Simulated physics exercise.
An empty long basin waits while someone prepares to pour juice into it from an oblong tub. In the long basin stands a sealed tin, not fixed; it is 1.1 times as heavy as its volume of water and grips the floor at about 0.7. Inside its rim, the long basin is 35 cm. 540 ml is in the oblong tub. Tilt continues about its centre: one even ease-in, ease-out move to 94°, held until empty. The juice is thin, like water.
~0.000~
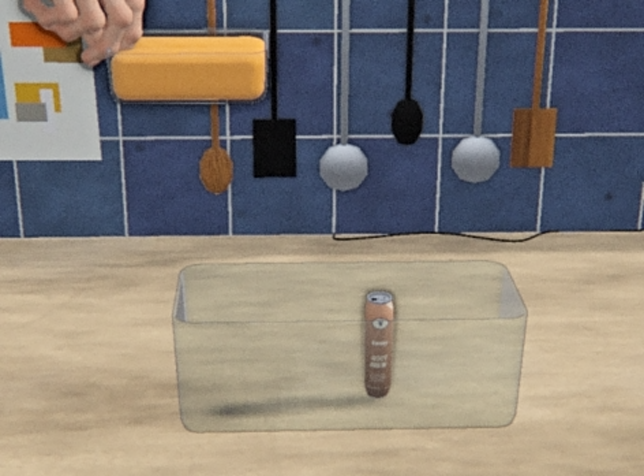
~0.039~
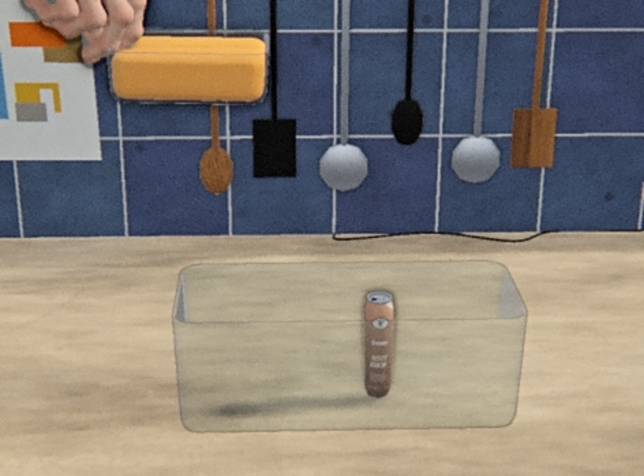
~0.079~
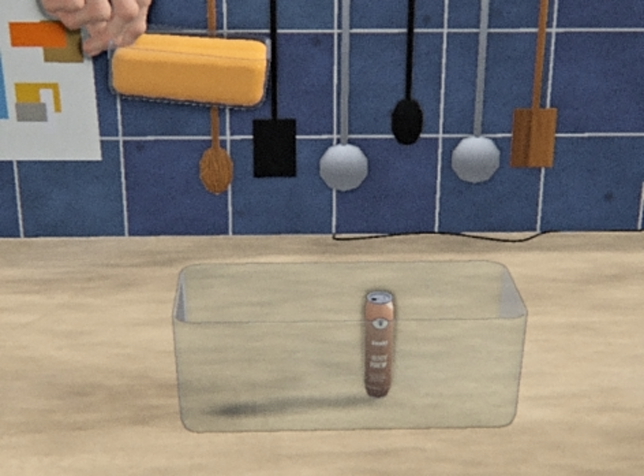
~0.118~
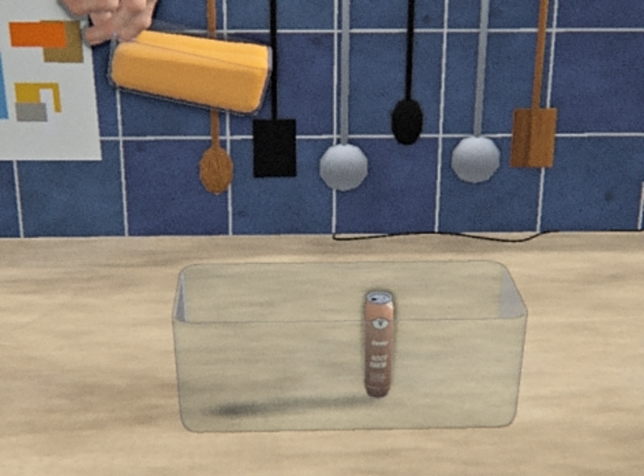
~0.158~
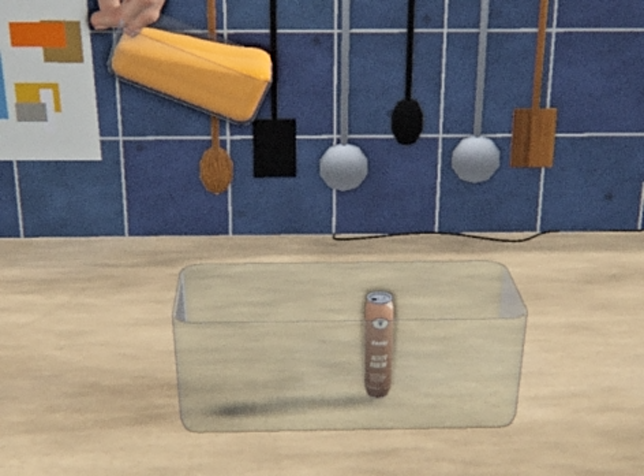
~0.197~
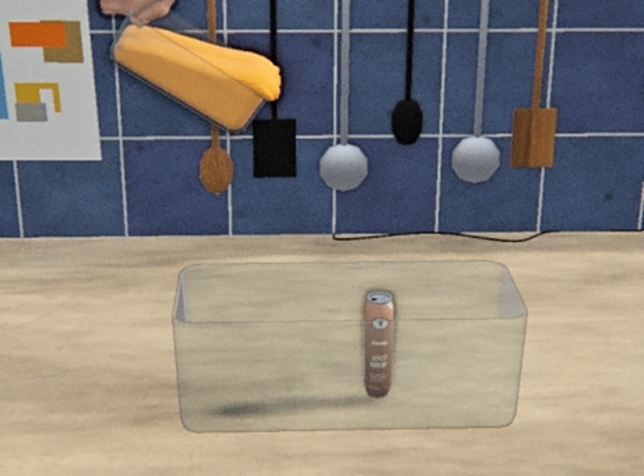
In the video, a hand at the upper left tilts an oblong tub of orange juice steadily further down to the right, and juice starts over its lower rim, while the clear basin and brown tin below stay still.
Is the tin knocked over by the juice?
Yes.
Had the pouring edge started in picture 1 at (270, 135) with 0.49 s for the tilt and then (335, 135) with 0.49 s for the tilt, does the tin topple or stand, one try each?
The tin stays vertical the first time and stays vertical the second time.
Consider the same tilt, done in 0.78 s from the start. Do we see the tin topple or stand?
Outcome - the tin remains standing.
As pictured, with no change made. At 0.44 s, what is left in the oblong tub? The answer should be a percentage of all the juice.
About 8 percent.
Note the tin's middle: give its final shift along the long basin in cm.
It finishes around 8.0 cm from where it began.
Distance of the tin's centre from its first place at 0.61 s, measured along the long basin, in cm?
Near 2 cm of travel.
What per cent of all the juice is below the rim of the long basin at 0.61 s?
I reckon close to 86 per cent.
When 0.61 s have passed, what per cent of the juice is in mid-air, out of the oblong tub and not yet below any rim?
6 in a hundred, give or take.
After 0.44 s the tilt is 91° and 8 per cent is still to pour; the tin stands where it began.
After 0.61 s the tilt is 94° and 2 per cent is still to pour; the tin stands 2 cm from where it began.
After 0.79 s the tilt is 94° and 0 per cent is still to pour; the tin leans 13°.
After 0.99 s the tilt is 94° and 0 per cent is still to pour; the tin leans 17°.
In the end the tin lies on its side.
